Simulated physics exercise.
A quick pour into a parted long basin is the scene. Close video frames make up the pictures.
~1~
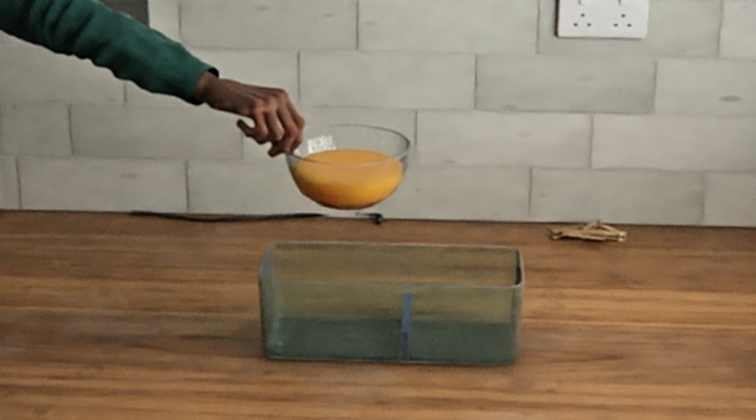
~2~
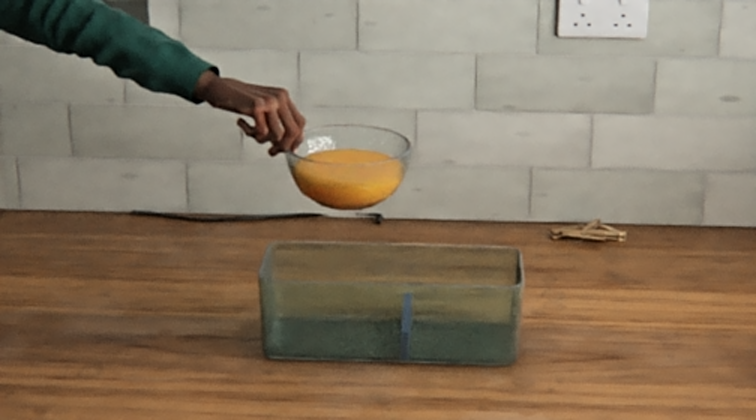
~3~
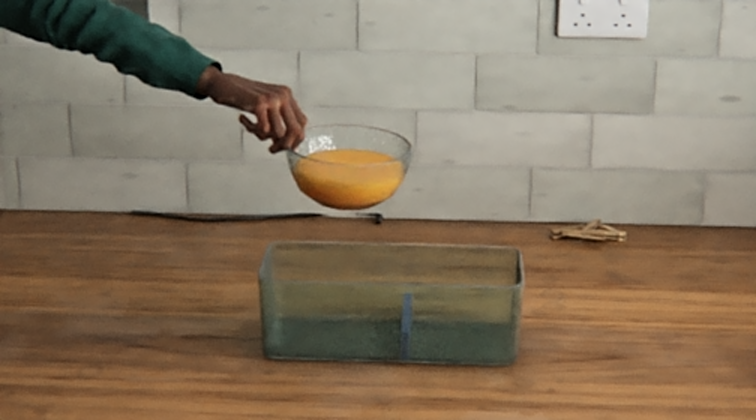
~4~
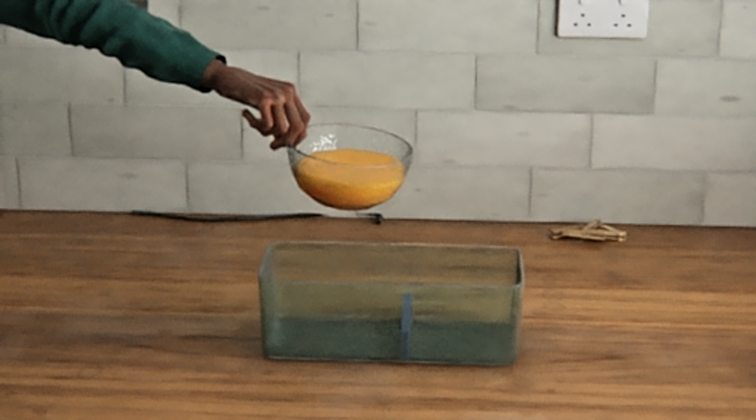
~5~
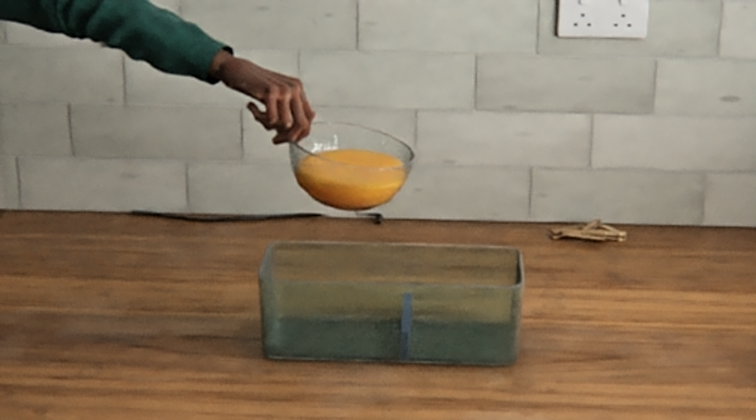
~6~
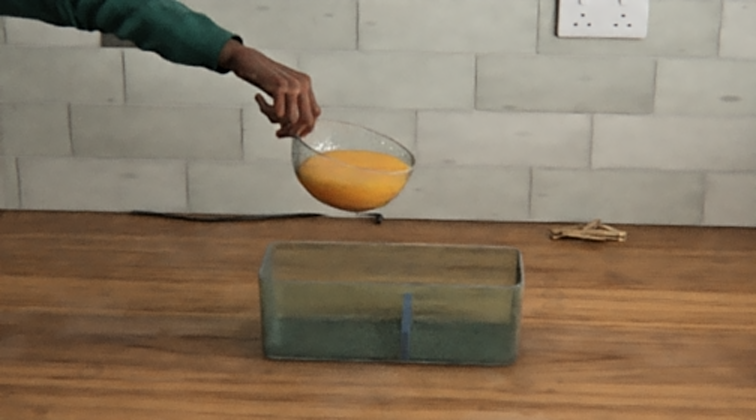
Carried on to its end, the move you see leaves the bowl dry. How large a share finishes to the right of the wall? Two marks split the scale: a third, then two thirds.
The share right of the wall ends up beyond two thirds.
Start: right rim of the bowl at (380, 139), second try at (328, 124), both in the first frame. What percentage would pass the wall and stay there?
First try: About 65 %; second try: About 5 %.
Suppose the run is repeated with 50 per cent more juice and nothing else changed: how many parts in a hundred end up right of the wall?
About 80 in a hundred.
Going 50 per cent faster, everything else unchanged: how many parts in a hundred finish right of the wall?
Some 80 per cent.
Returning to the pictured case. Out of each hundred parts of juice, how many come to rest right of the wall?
90 % or thereabouts.
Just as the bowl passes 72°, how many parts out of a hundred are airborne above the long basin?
I'd put it near 30 per cent.
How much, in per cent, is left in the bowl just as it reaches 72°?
40 %.
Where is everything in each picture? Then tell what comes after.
In the first frame, tilt 0°; pouring edge (410, 147); surface from (292, 164) to (404, 166); the long basin's rim runs from (264, 261) to (521, 268); the wall's top is at (407, 312).
In the second frame, tilt 1°; pouring edge (410, 148); surface from (293, 163) to (404, 167).
In the third frame, tilt 3°; pouring edge (411, 150); surface from (294, 163) to (404, 167).
In the fourth frame, tilt 6°; pouring edge (412, 153); surface from (295, 163) to (406, 168).
In the fifth frame, tilt 11°; pouring edge (414, 158); surface from (295, 163) to (407, 168).
In the sixth frame, tilt 16°; pouring edge (414, 165); surface from (298, 164) to (411, 168).
A moment on, the bowl is tipped part way and 41 per cent is still to pour, 0 is left of the wall and 28 right of it.
Next, the bowl is tipped right over and 0 per cent is still to pour, 10 is left of the wall and 88 right of it.
Then the bowl is tipped right over and 0 per cent is still to pour, 11 is left of the wall and 89 right of it.
Later the bowl is tipped right over and 0 per cent is still to pour, 11 is left of the wall and 89 right of it.
Finally, 11 per cent lies left of the wall, 89 right of it and 1 outside.
